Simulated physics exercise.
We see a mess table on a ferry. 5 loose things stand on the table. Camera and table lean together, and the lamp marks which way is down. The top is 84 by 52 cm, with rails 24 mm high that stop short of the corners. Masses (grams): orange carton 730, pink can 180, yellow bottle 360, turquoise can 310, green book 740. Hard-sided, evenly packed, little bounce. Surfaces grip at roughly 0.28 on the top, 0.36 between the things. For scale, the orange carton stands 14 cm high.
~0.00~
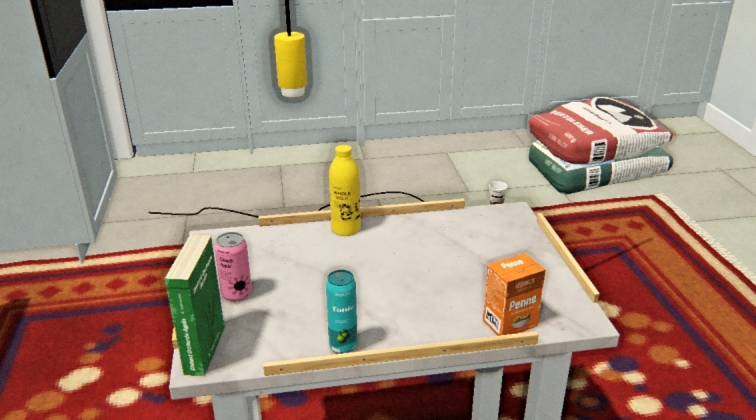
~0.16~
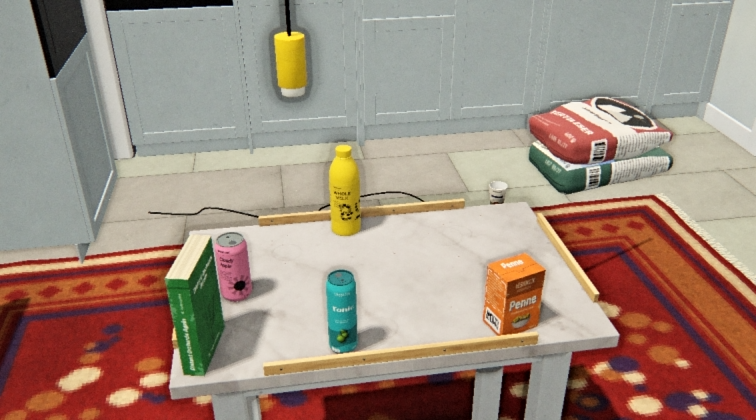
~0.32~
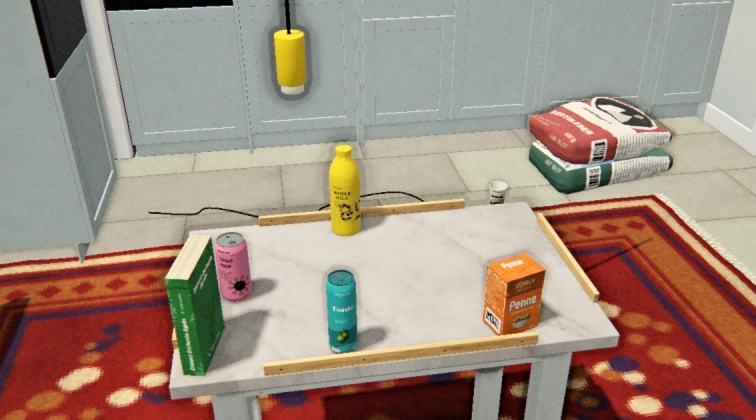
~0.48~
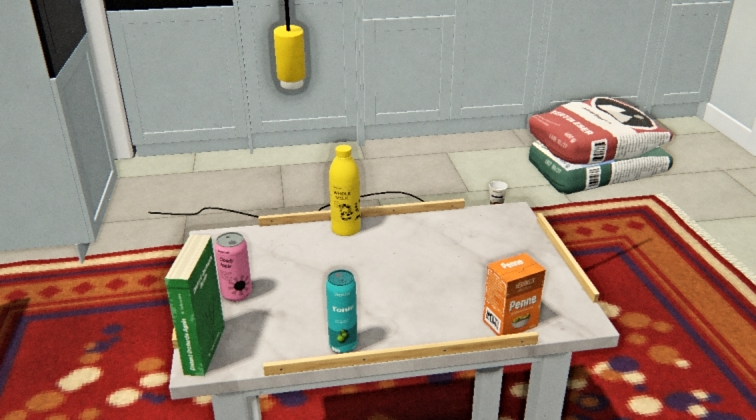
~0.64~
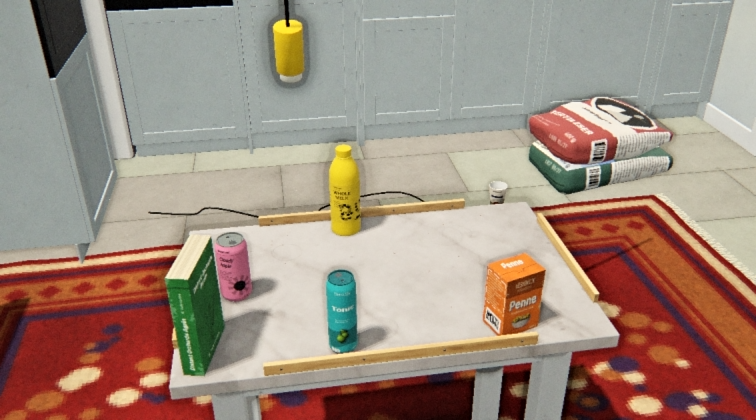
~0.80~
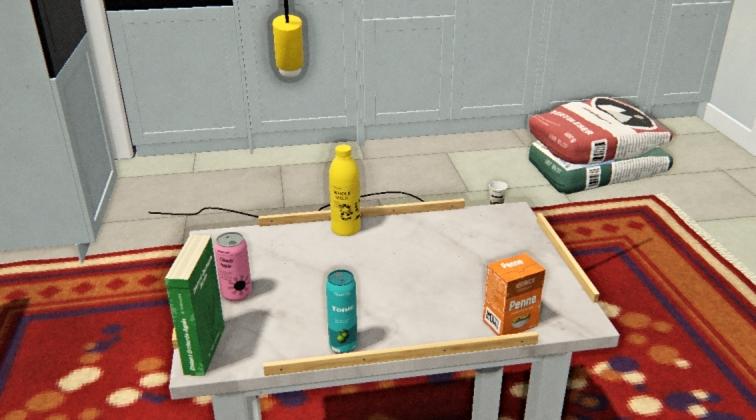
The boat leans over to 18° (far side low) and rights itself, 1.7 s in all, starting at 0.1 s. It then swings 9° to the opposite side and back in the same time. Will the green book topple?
The green book is still upright.
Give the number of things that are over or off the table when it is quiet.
0 of them.
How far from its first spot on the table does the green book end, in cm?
Some 4 cm.
Around 1.00 s, boat heeled 18°, far side down.
Around 1.20 s, boat heeled 14°, far side down; green book shifted 3 cm near (198, 295); orange carton shifted 4 cm; turquoise can shifted 3 cm.
Around 1.30 s, boat heeled 11°, far side down; green book shifted 4 cm near (198, 292); orange carton shifted 5 cm; turquoise can shifted 4 cm.
Around 2.10 s, boat heeled 2°, near side down; green book shifted 4 cm near (198, 291); orange carton shifted 6 cm; turquoise can shifted 4 cm.
Finally (4.0 s), not toppled but over 5 cm from the start, orange carton; the other 4 still in place (within 5 cm). In the last view, green book near (198, 291).
